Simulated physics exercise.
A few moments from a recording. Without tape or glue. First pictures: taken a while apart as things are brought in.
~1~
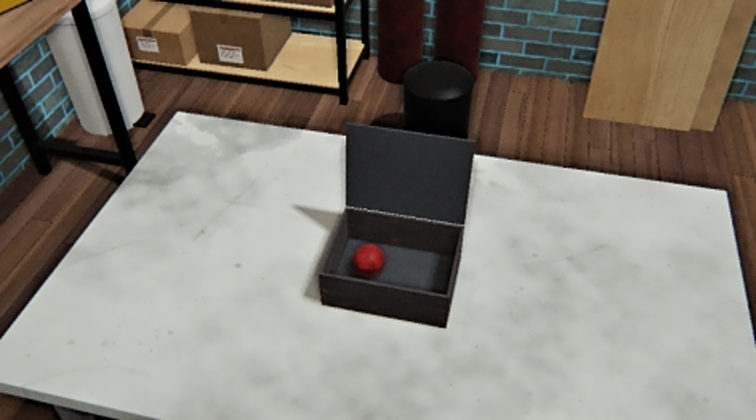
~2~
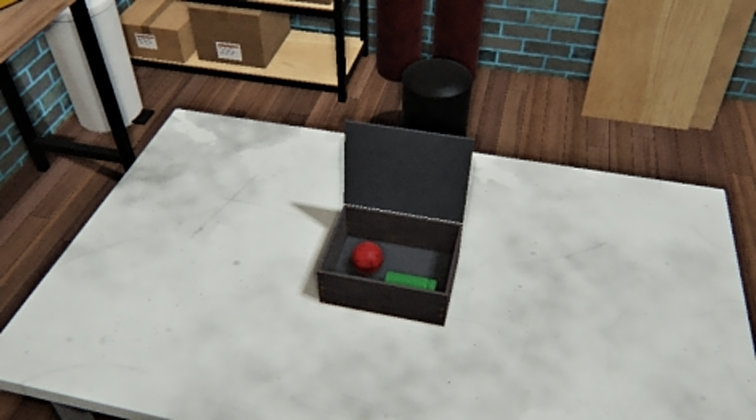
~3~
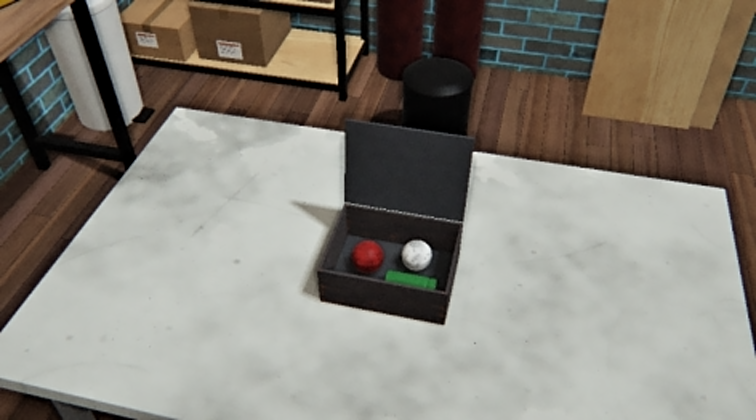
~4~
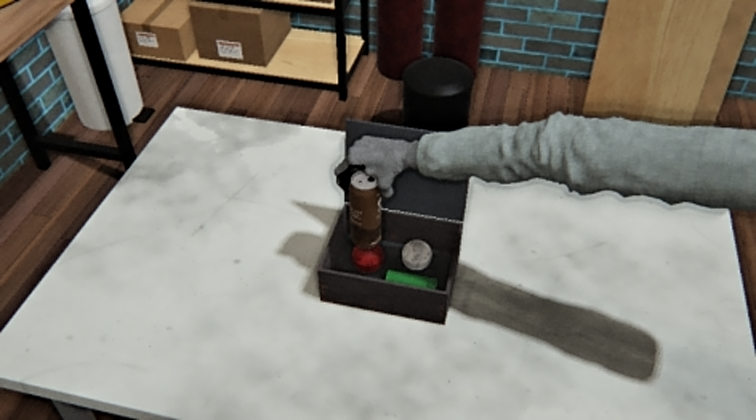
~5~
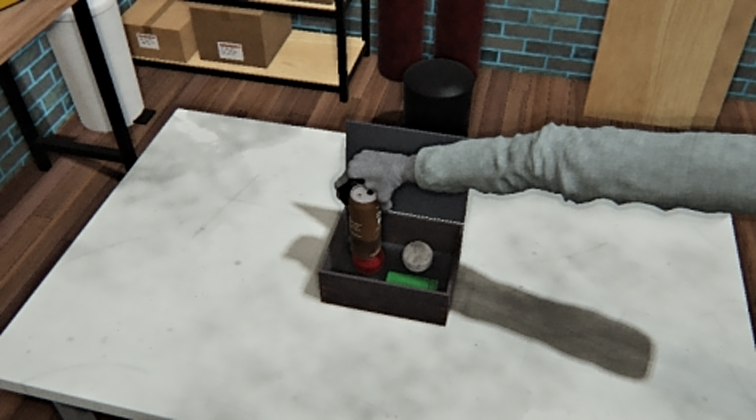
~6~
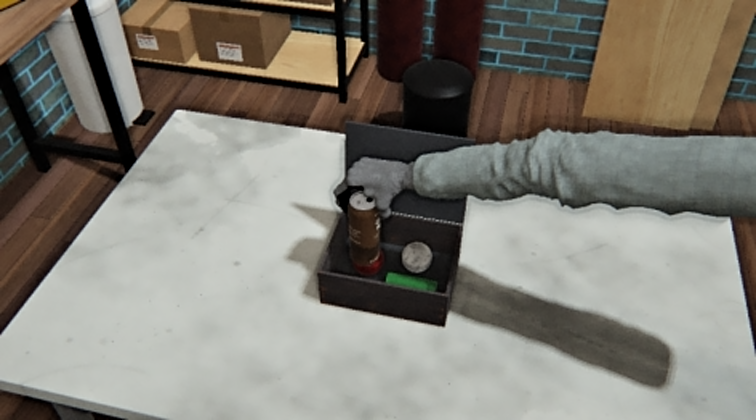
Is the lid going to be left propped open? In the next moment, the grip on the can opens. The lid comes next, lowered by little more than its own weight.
Yes, it stays propped open.
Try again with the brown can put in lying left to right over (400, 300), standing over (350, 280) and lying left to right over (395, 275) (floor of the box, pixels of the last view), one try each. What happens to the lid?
On try one it fits down fine; on try two it won't go down; on try three it fits down fine.
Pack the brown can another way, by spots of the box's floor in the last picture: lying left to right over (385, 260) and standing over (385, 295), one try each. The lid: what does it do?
First time it drops into place, and next time it won't go down.
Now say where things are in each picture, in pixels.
The last thing is not in view yet, in the first frame.
The last thing is not in view yet, in the second frame.
The last thing is not in view yet; red ball (368, 257), in the third frame.
Coming down; brown can (366, 211); white ball (417, 255), in the fourth frame.
Coming down; brown can (365, 223), in the fifth frame.
In place under the hand; brown can (364, 230), in the sixth frame.
Then, 1.30 s on from there, lid 78° above the rim; brown can turned 60° from how it was put near (373, 258); red ball shifted about its own width.
Then, 2.00 s on from there, lid 29° above the rim; brown can turned 62° from how it was put near (395, 261); red ball shifted about its own width.
In the end, lid 10° above the rim; toppled in the box, brown can; moved from the start, red ball; the other 2 unmoved. At the end, from the last picture's camera, brown can near (414, 261).
